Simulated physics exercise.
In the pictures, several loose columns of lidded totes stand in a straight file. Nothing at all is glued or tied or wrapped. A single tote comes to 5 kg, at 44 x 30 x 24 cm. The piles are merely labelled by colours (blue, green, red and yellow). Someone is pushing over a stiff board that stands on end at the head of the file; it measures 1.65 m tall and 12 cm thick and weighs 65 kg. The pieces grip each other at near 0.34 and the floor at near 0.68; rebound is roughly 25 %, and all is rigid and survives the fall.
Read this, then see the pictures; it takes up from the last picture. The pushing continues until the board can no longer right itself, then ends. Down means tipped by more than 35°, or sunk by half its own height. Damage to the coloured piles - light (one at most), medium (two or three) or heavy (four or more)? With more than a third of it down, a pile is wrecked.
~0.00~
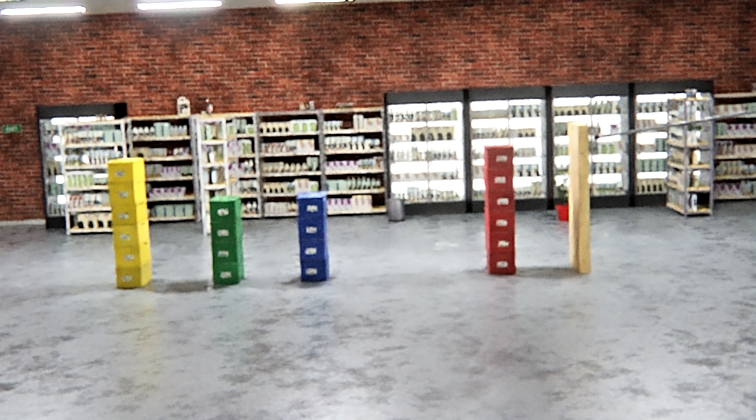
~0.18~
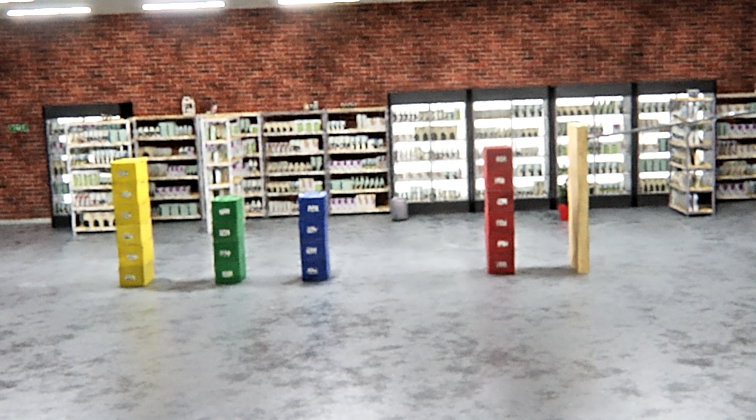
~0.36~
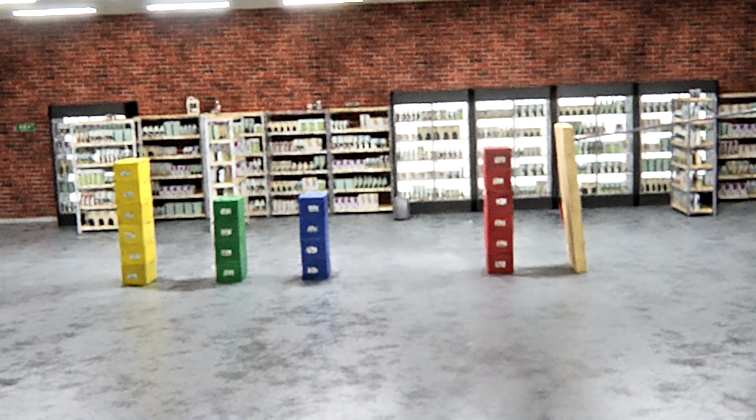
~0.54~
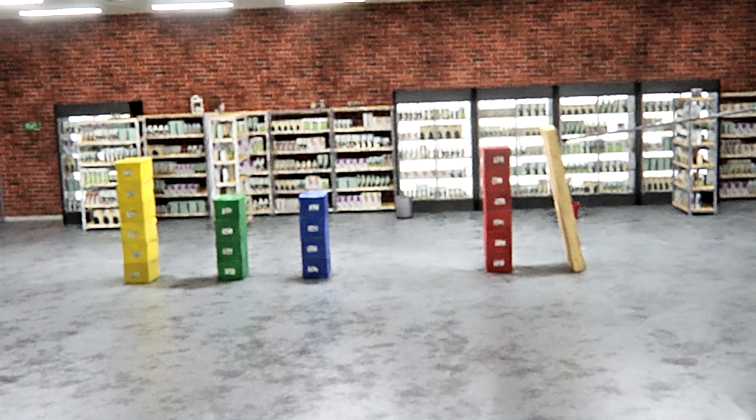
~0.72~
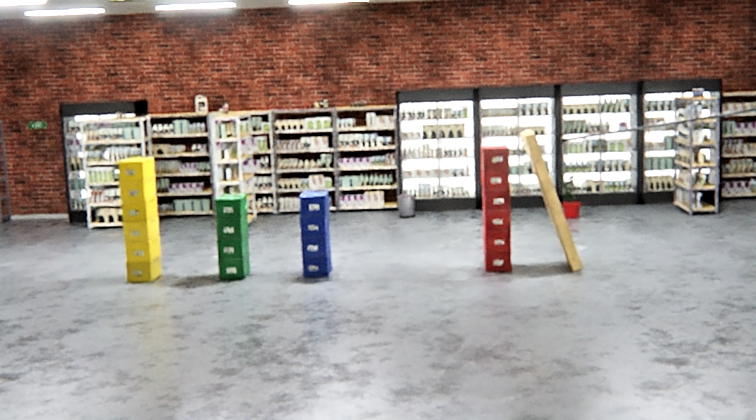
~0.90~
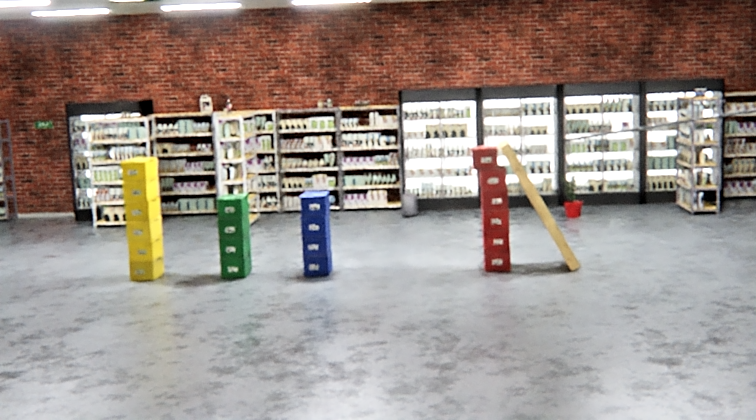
Light.
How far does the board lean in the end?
85°, roughly.
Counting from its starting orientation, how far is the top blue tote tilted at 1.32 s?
Tilt from start: Approx. 0 degrees.
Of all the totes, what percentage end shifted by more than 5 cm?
I count 25 % as shifted.
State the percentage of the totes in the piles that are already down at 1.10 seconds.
0 per cent.
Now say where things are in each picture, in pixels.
In the first frame (places mark the middle of the side facing us; the camera moves round a little), pole end (598, 138) 12 cm short, board 0° from upright; top red tote (500, 158); top blue tote (311, 208); the rest undisturbed.
In the second frame, pole end 12 mm short, board 0° from upright; top red tote (500, 159).
In the third frame, pole end (576, 140) 10 cm in, board 5° from upright; top red tote (499, 159); the rest undisturbed.
In the fourth frame, pole end (566, 140) 20 cm in, board 11° from upright; top blue tote (312, 207); the rest undisturbed.
In the fifth frame, pole end (564, 140) 20 cm in, stopped, board 19° from upright; top blue tote (313, 207); the rest undisturbed.
In the sixth frame, pole end (563, 141) 20 cm in, stopped, board 28° from upright; top red tote (485, 159) shifted 12 cm; top blue tote (313, 206); 2 disturbed, none down.
After 1.10 s, board 39° from upright; none of the 20 totes down, 6 disturbed; top red tote leaning 16°.
After 1.32 s, board 54° from upright; 2 of the 20 totes down; top red tote leaning 56°, 37 cm lower.
After 1.48 s, board 69° from upright; 4 of the 20 totes down; top red tote on its side.
After 1.74 s, board 84° from upright; 5 of the 20 totes down; top red tote on its side.
At rest (2.5 s), board 84° from upright; 5 of the 20 totes down; top red tote on its side; top blue tote unmoved. Wrecked, red. As the last picture would show them, middles, top red tote near (339, 258), top blue tote near (314, 204).
